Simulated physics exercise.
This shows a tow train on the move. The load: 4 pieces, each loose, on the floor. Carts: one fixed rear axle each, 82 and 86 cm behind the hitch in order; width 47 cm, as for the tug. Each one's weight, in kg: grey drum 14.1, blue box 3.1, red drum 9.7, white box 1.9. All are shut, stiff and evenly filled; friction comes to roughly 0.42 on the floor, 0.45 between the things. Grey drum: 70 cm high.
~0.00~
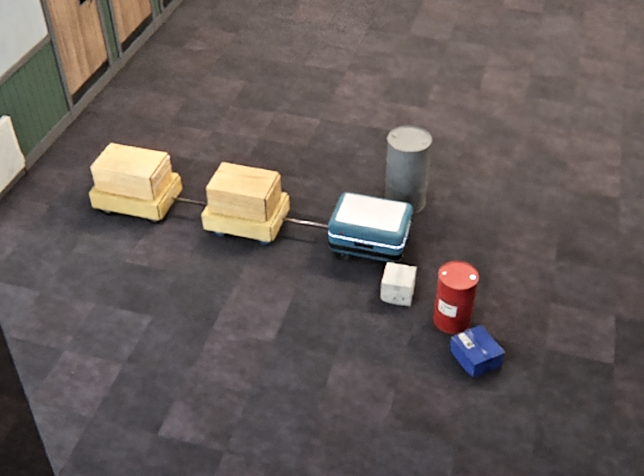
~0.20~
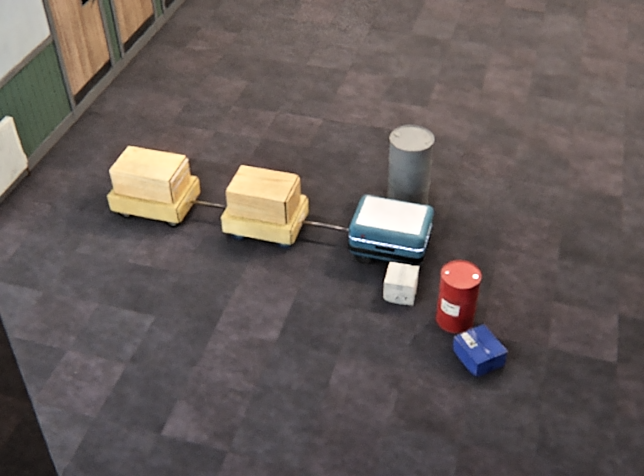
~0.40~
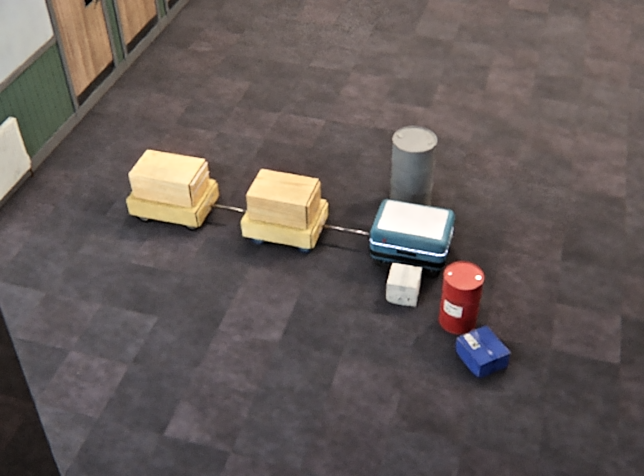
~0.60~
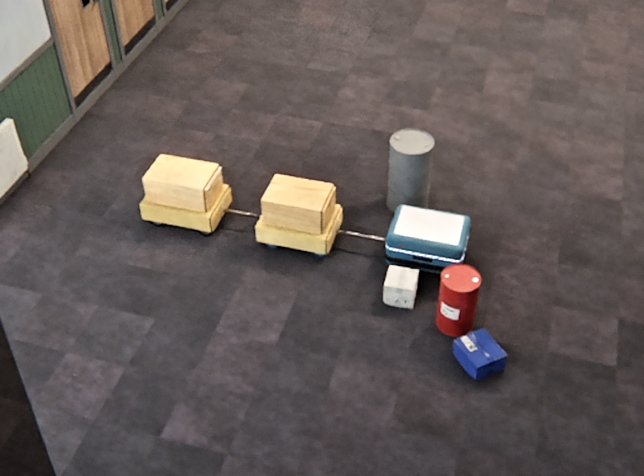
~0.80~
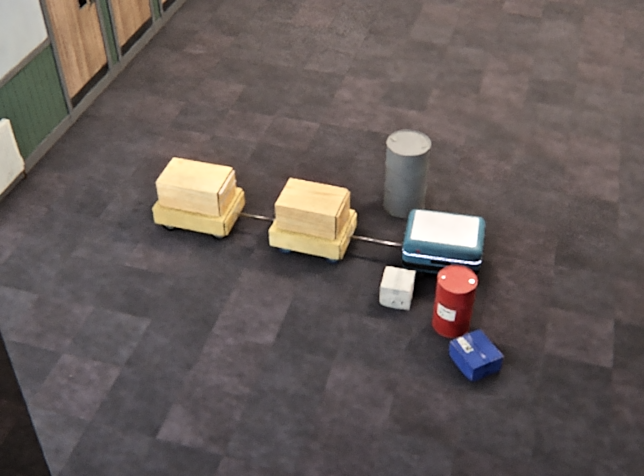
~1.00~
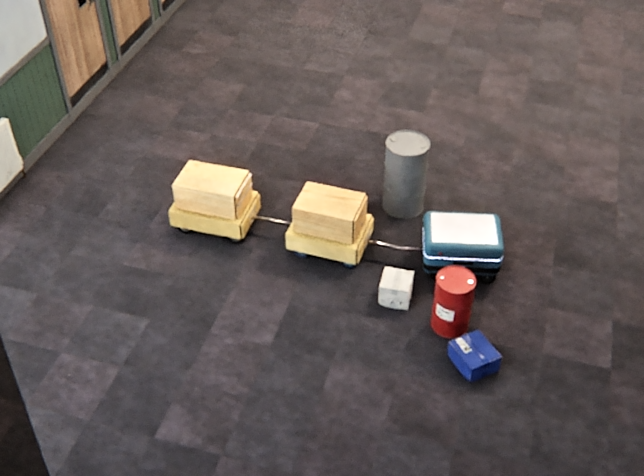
On a dark tiled floor, a blue tug pulls two box-laden yellow carts rightward, passing between a grey drum and white box.
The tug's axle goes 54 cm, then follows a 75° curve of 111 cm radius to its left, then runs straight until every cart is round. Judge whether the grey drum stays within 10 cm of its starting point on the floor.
It is still by its start.
By 1.80 s, 140 cm covered.
By 3.00 s, 234 cm covered.
By 4.10 s, 320 cm covered.
By 5.40 s, 421 cm covered.
When it is over (6.7 s), all 4 within 10 cm of the start. End places, in pixels of the last picture, grey drum near (405, 175).
